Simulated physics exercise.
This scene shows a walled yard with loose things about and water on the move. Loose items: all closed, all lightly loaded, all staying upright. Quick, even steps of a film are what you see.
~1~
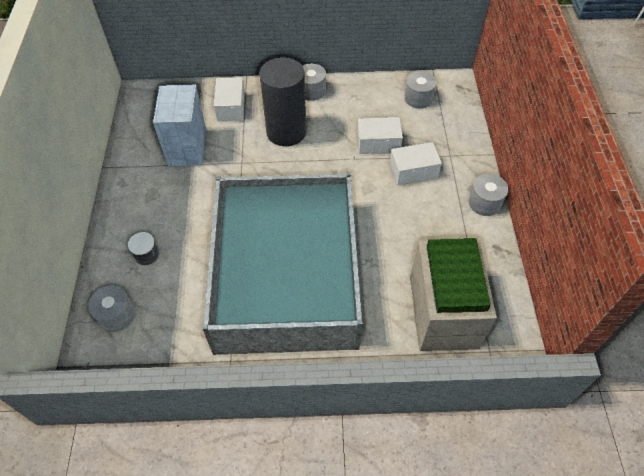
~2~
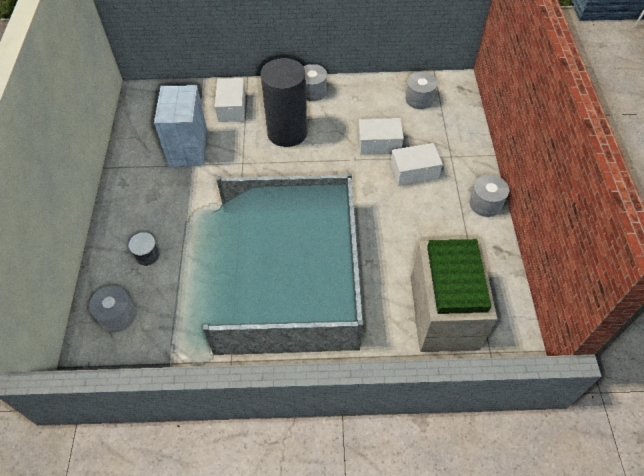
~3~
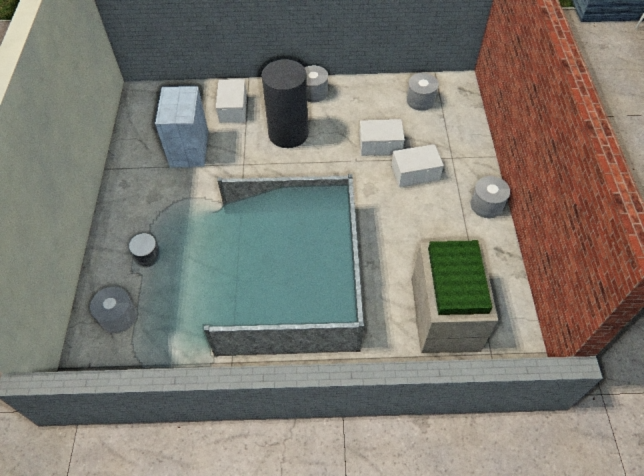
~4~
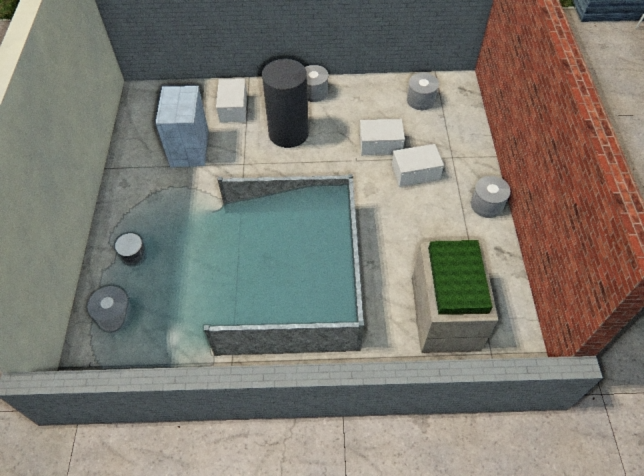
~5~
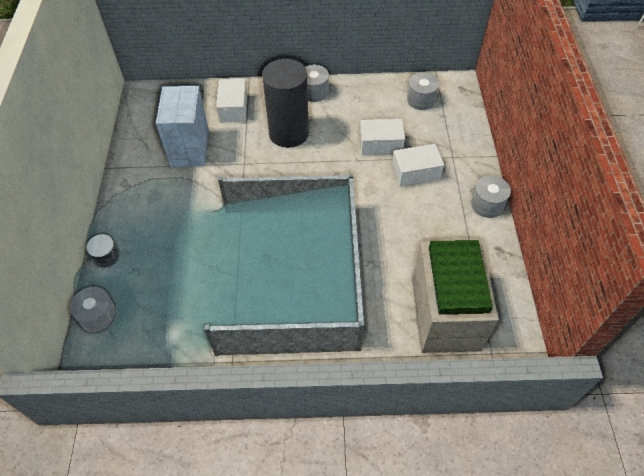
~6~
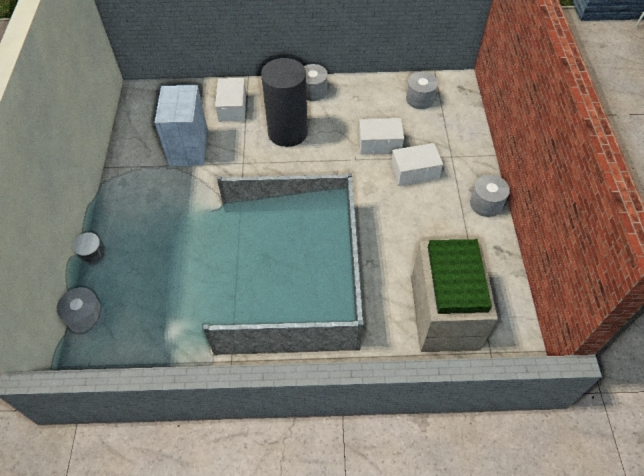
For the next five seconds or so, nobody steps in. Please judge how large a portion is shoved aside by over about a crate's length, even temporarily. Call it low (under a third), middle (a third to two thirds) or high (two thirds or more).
Middle.
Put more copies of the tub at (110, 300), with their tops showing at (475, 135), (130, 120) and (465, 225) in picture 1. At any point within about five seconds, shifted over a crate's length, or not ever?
Sequence: Doesn't go far, travels that far, doesn't go far.
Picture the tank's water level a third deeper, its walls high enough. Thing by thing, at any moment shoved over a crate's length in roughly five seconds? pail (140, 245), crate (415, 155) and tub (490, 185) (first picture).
Answers, in the order asked: Went past the threshold, stayed within the threshold, stayed within the threshold.
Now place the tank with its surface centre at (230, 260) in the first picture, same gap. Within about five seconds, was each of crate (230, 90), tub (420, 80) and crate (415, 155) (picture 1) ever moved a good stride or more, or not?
Taking them in turn: Got sent well off; kept near its start; kept near its start.
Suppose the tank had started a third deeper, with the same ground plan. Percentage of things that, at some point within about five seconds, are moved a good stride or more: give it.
Share moved that far: Approx. 60 %.
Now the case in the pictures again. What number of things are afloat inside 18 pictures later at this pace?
In total, 2.
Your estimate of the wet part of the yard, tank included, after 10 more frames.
Wet share: Around 40 %.
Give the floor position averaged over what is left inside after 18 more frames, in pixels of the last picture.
Their centre sits close to (331, 154) on the floor of the last picture.
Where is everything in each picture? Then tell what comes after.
In the first picture, a pail at (141, 243), on the bottom; a tub at (109, 302), on the bottom; 0 of 8 have shifted.
In the second picture, a pail at (142, 243), on the bottom; a tub at (109, 303) rests on the ground; 0 of 8 have shifted.
In the third picture, a pail at (142, 244) rests on the ground; a tub at (110, 303) rests on the ground; 0 of 8 have shifted.
In the fourth picture, a pail at (128, 244), on the bottom, close to its start; a tub at (108, 303) rests on the ground, close to its start; 1 of 8 have shifted.
In the fifth picture, a pail at (100, 245), on the bottom, a stride from its start; a tub at (90, 304), on the bottom, close to its start; 2 of 8 have shifted.
In the sixth picture, a pail at (86, 243) floats, a stride from its start; a tub at (77, 304) rests on the ground, a stride from its start; 2 of 8 have shifted.
A moment on, 1 of 8 are well off their spots; 2 afloat.
Next, 2 of 8 are well off their spots; 2 afloat.
Later, 2 of 8 are well off their spots; 2 afloat.
In the end, 4 of 8 are well off their spots, and 4 have been at some point; 2 afloat.
